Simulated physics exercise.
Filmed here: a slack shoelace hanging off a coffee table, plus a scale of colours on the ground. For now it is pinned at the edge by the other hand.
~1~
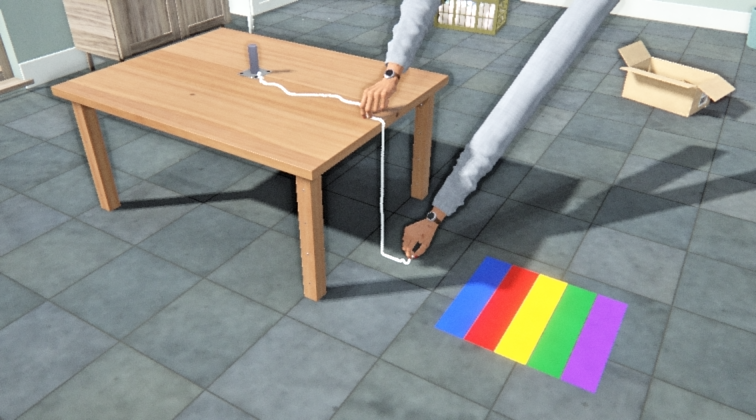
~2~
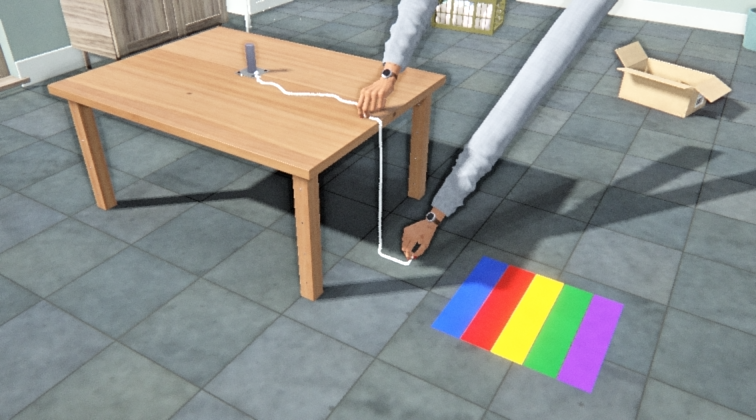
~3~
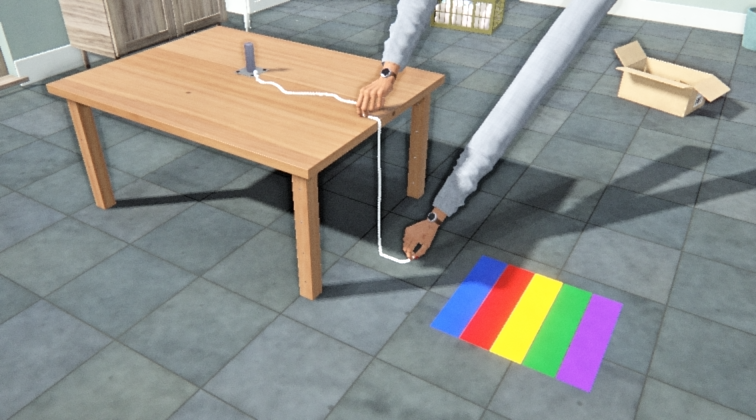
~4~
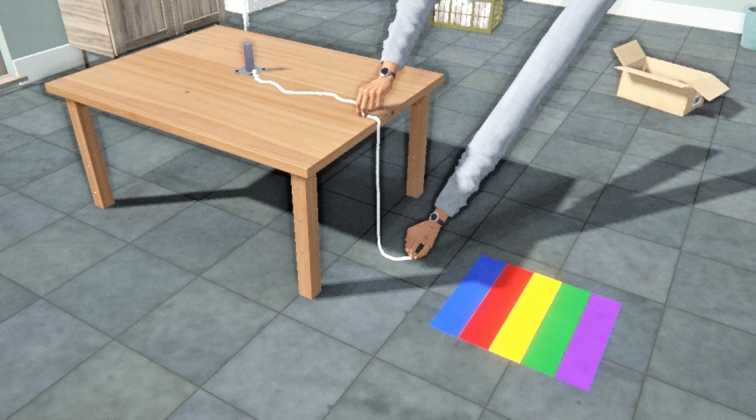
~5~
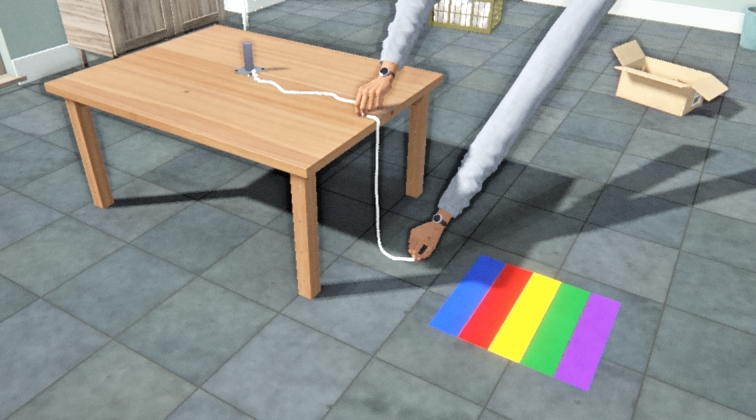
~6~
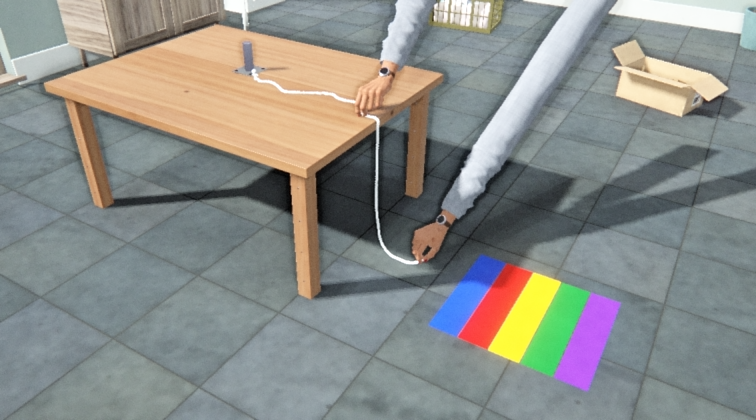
Two grey-sleeved arms reach down from the top into a grey-tiled room seen from above, one hand pressing a white cord at a wooden table's edge, the other holding its hanging end near the floor. Blue, red, yellow, green and purple stripes lie at lower right, an open cardboard box beyond. The view shifts very slightly at first, then the lower hand edges right, the cord's bend rounding into a curve.
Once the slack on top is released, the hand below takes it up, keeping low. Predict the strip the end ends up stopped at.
The end ends up at the yellow strip.
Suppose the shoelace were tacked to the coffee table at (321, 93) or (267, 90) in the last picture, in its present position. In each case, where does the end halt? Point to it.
Try by try, around (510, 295) and (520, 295).
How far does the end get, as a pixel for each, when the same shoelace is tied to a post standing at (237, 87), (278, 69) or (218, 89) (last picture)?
Going through the tries, you get (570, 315), then (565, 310), then (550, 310).
A little later, end near (474, 279); over blue.
Next, end near (513, 294); over red.
When it is tight, end near (537, 303); over yellow. It gets as far as the yellow strip.
